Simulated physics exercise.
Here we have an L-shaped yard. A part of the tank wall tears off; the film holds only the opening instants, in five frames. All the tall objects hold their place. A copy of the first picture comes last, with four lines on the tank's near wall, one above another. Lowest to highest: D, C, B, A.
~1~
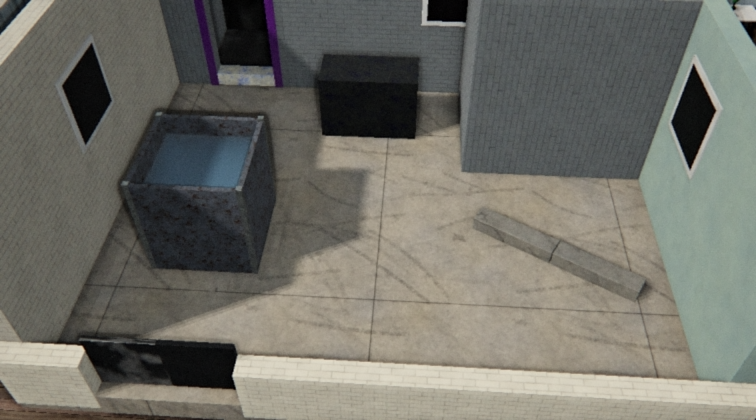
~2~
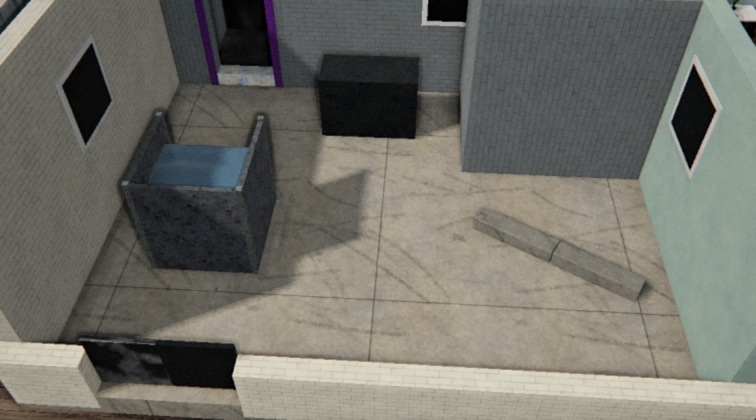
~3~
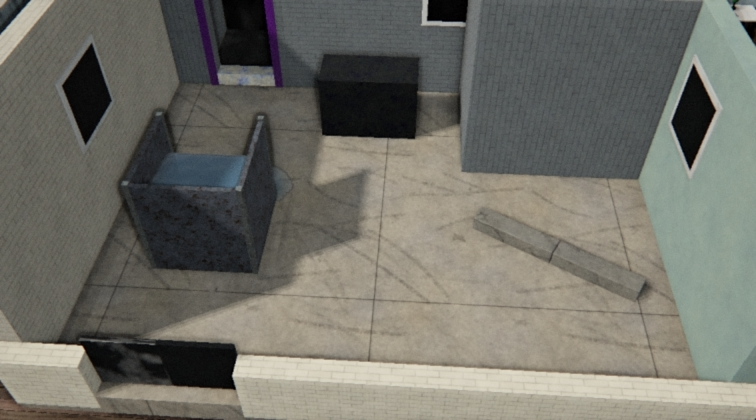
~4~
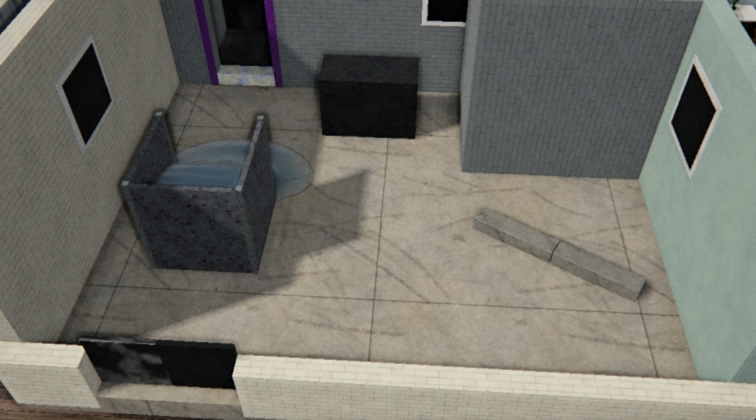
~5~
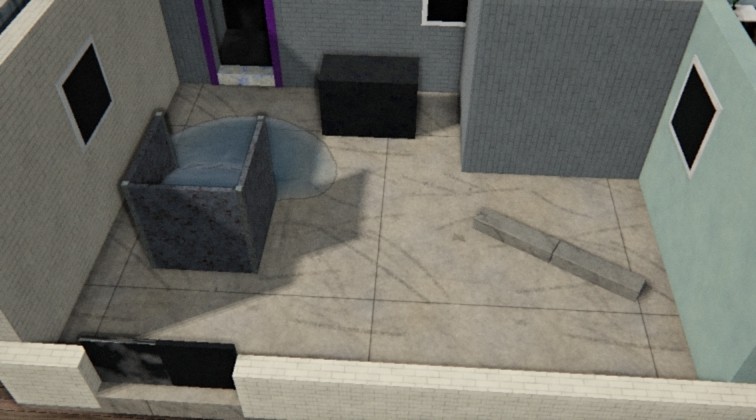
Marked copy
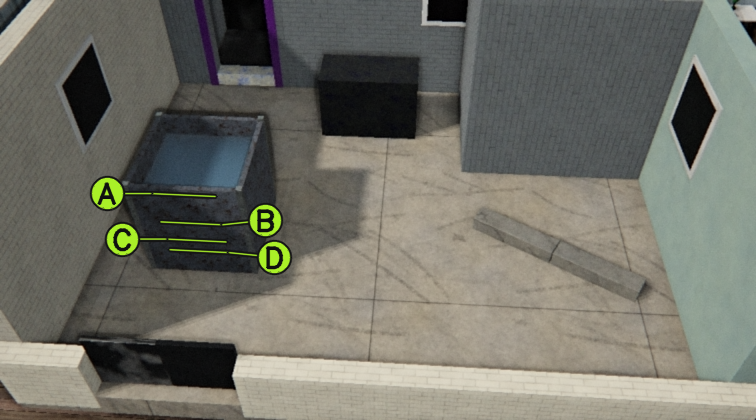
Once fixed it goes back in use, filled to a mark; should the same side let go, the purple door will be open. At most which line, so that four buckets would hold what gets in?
It is C.
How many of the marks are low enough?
Two of them.
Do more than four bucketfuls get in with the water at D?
No, that is safe.
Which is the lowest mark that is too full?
Here it is mark B.
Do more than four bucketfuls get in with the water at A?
Yes.
On the marked copy, A at (183, 195); B at (191, 223); C at (196, 240); D at (199, 251); from the bottom up D, C, B, A.
With A, dozens of bucketfuls pour in.
With B, about 9 bucketfuls get in.
With C, a splash gets over, under a bucket.
With D, nothing gets over.
